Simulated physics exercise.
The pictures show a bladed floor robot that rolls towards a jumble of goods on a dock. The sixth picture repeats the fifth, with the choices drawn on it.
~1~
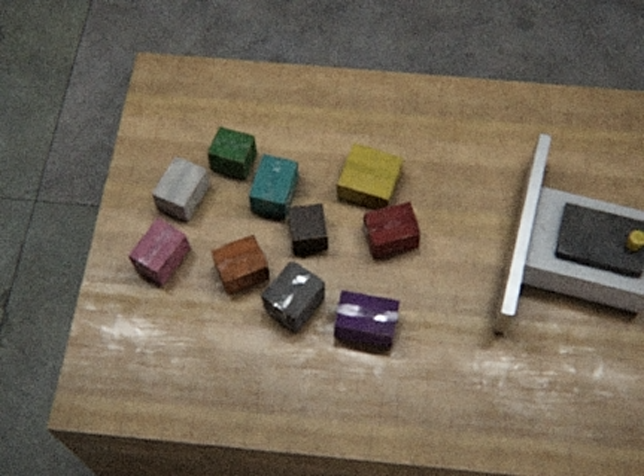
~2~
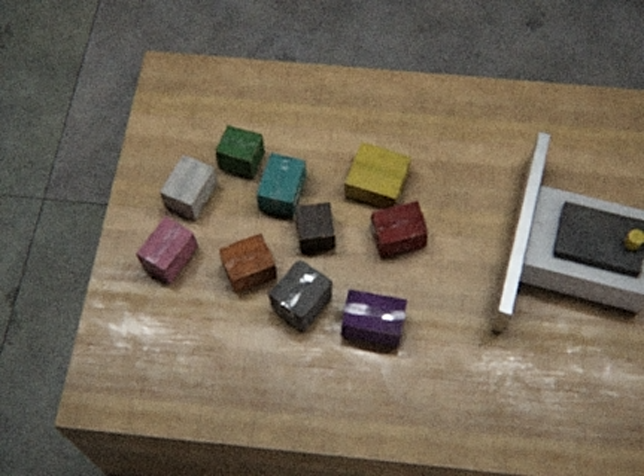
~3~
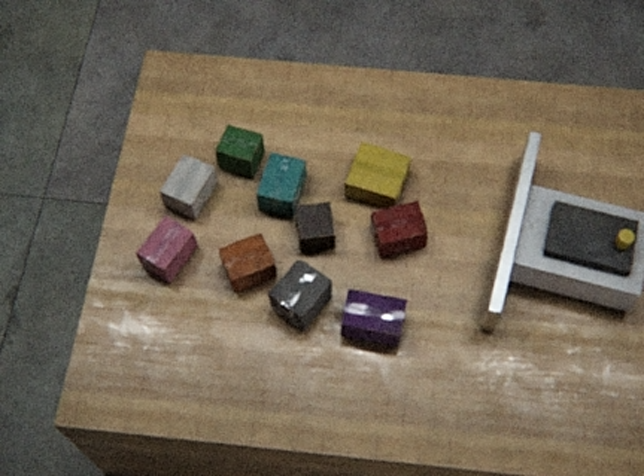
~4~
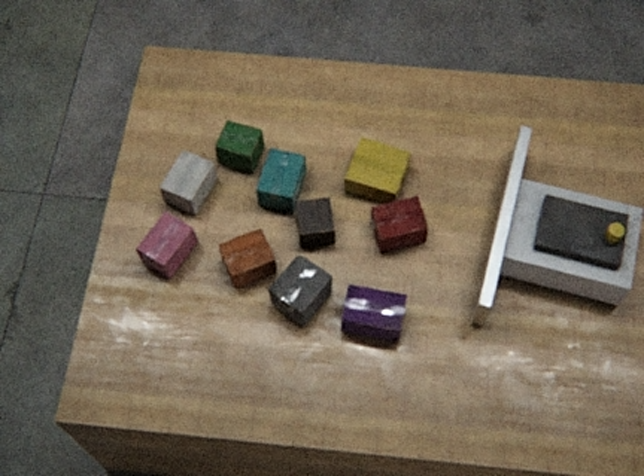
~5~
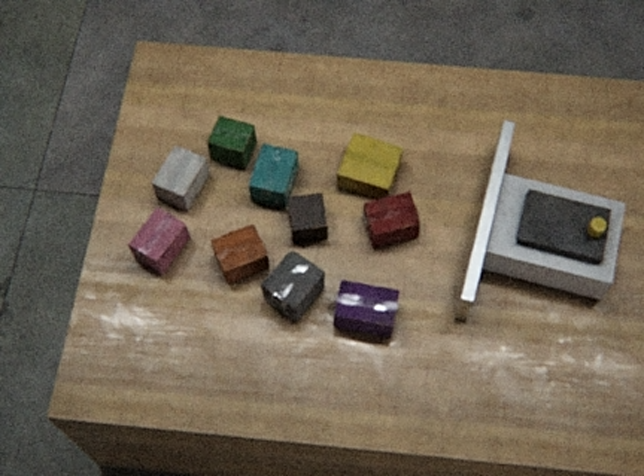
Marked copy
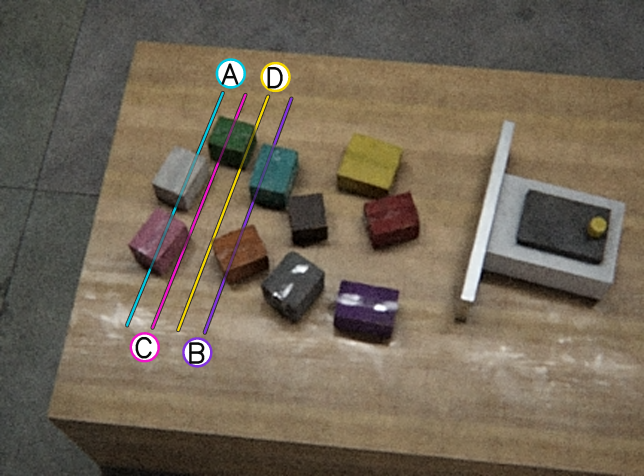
On a wooden dock, a bladed floor robot rolled slowly left a short way toward a jumble of ten colourful boxes, which stayed in place with a gap still between them and the blade.
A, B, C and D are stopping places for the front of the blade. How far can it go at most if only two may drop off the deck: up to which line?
As far as mark A.
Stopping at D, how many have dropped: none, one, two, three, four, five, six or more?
The count is none.
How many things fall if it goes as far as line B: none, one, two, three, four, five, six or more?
In all, none.
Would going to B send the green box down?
By then, no.
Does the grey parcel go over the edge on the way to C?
By then, no.
On the copy, A at (178, 202); B at (251, 208); C at (202, 204); D at (226, 206).
On A. First, robot (443, 214); purple box (323, 324); grey parcel (288, 284).
Then, robot (329, 204); pink parcel (146, 235); white parcel (159, 176).
Finally, robot (240, 196); pink parcel over the edge; white parcel over the edge; two fallen.
By contrast, B is within the limit but short; C is within the limit but short; D is within the limit but short.
